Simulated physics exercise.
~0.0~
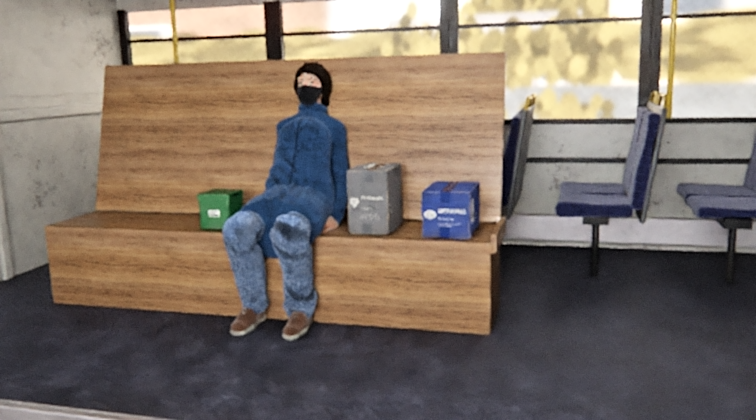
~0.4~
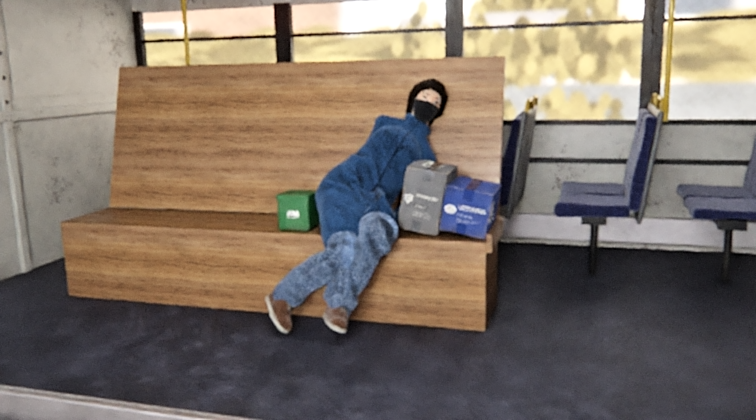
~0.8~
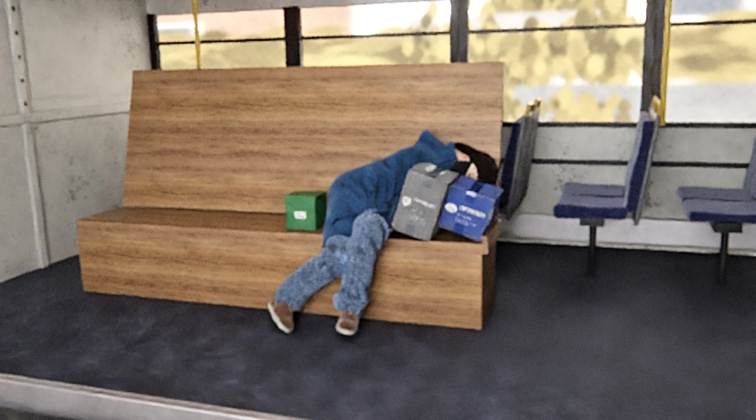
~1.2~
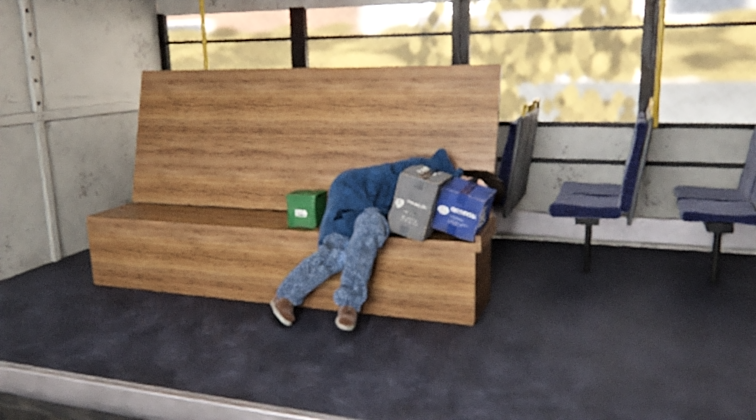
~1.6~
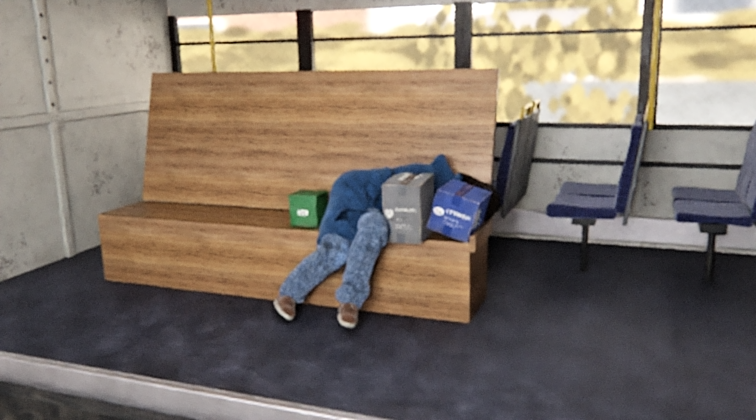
At first, a person in a dark cap, black mask and blue clothes sits upright on a wooden bench inside a shuttle, with a green box to the left and a grey box and a blue box to the right. The limp sleeper topples to the right, while the boxes shift the same way. The grey box leans toward the blue one, which turns a little, as the sleeper's torso folds down behind them. The grey box then settles upright again. In the end, the sleeper lies slumped sideways, hips still on the seat, and all three boxes remain on the bench.
